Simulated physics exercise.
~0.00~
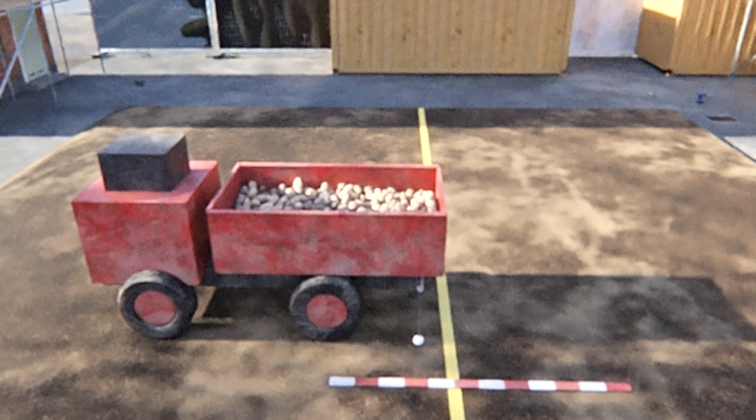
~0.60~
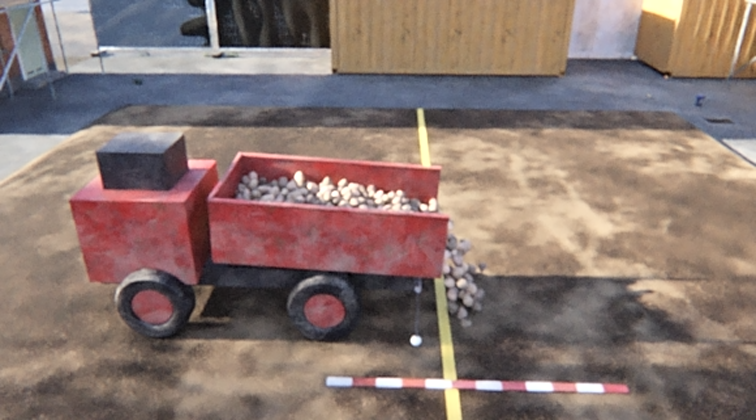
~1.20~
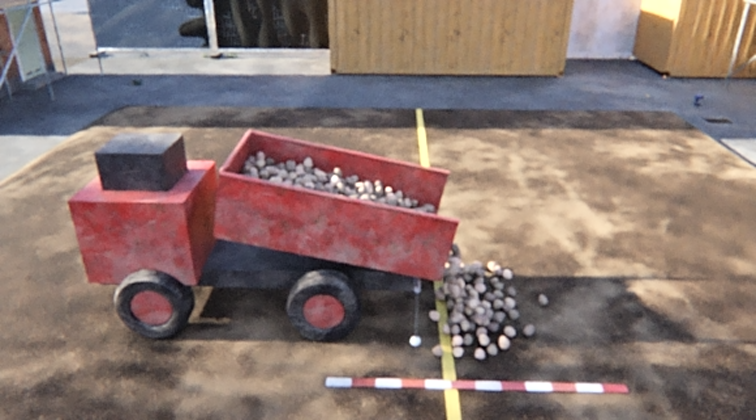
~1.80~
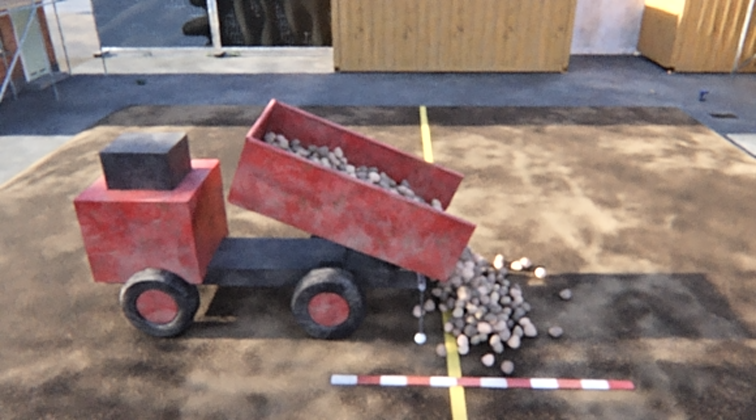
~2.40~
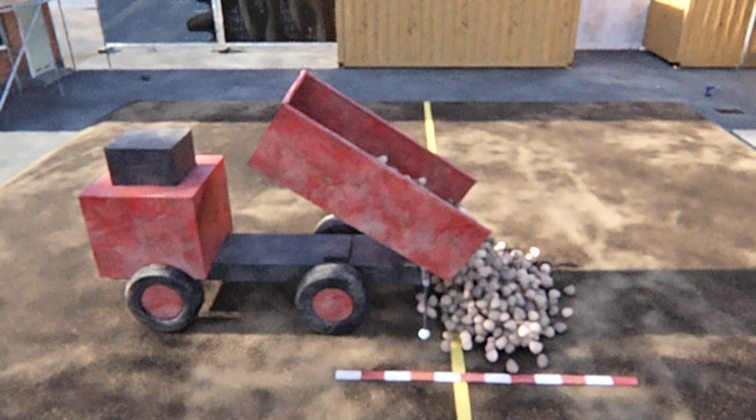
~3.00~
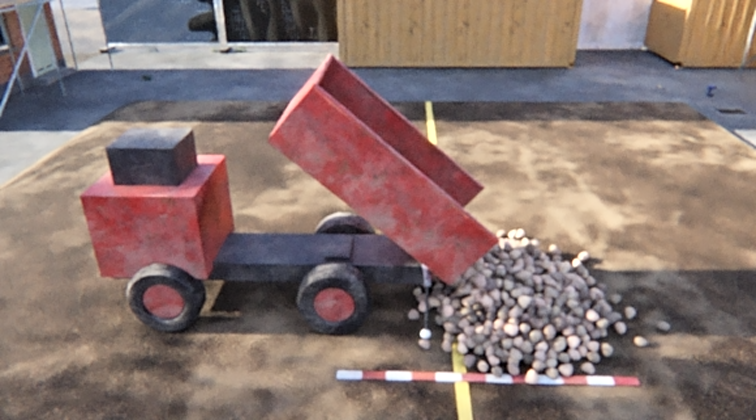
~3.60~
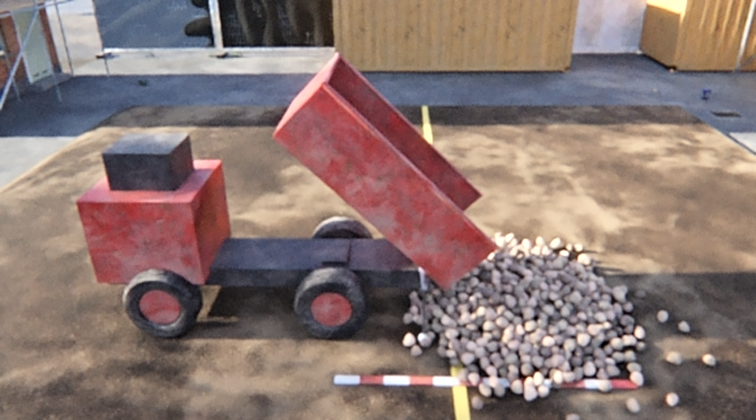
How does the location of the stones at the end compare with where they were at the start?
At the start the stones sit inside the red truck's bed. By the end they lie in a heap on the ground, lower and further to the right, mostly past the yellow line.
